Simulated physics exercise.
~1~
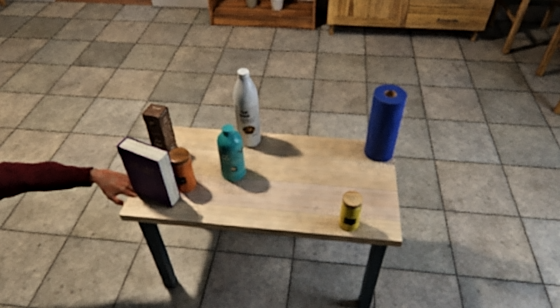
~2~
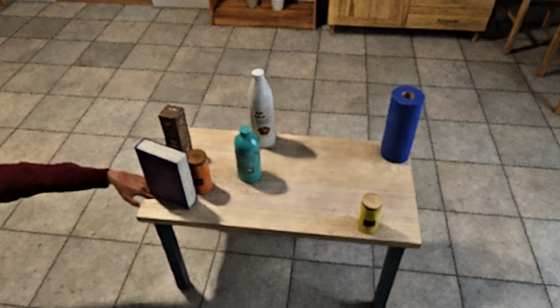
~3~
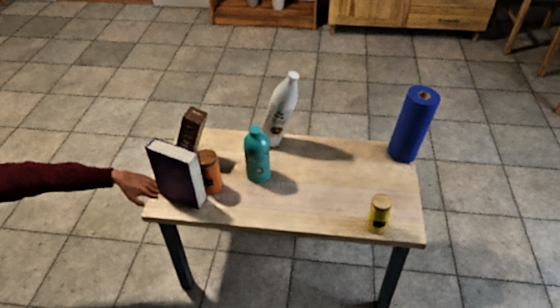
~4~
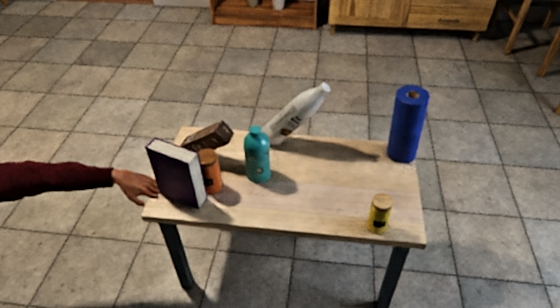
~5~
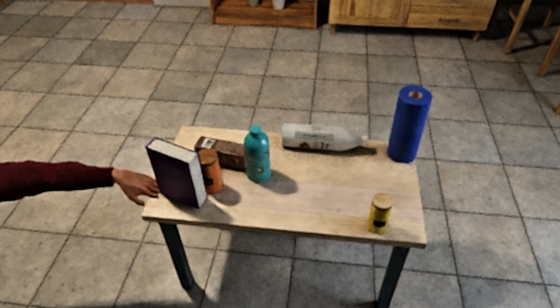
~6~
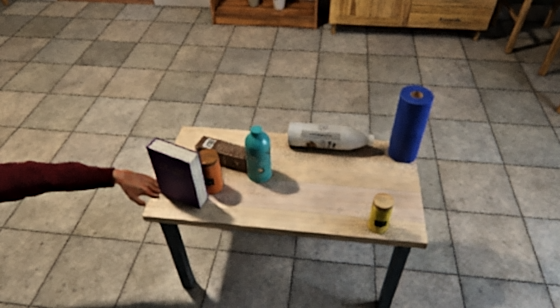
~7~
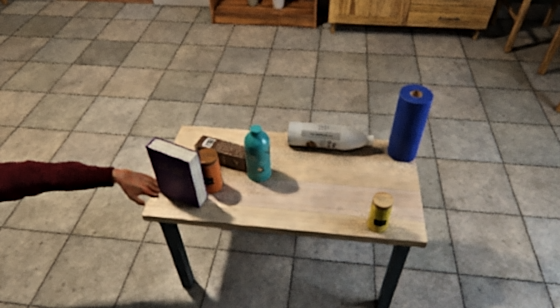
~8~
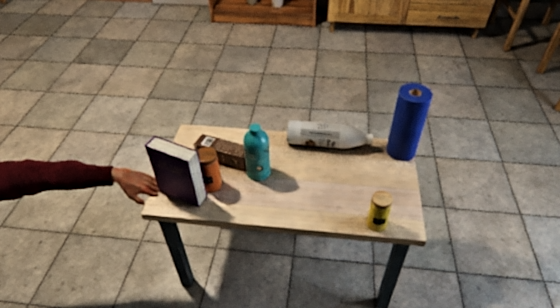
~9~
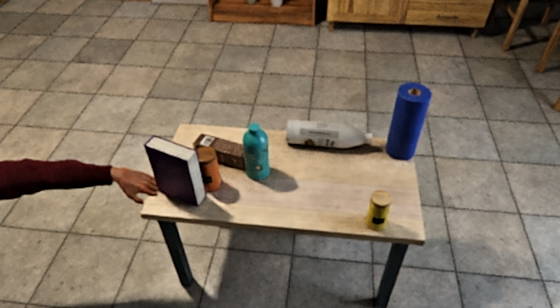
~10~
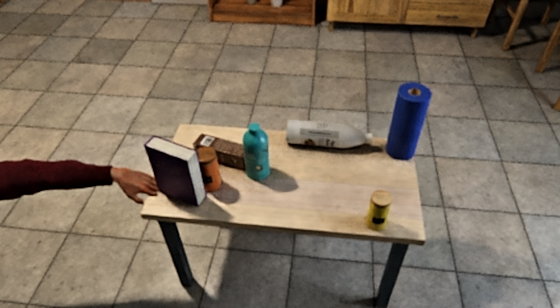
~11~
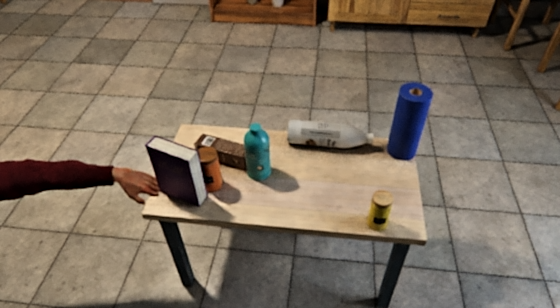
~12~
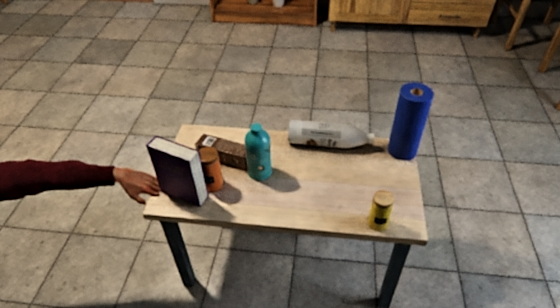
In this clip, a hand at the left edge of a light table moves right with it as the table shifts, and the white bottle and brown carton tip over to the right and end lying on their sides, while the book, blue roll, turquoise bottle and jars stay upright.
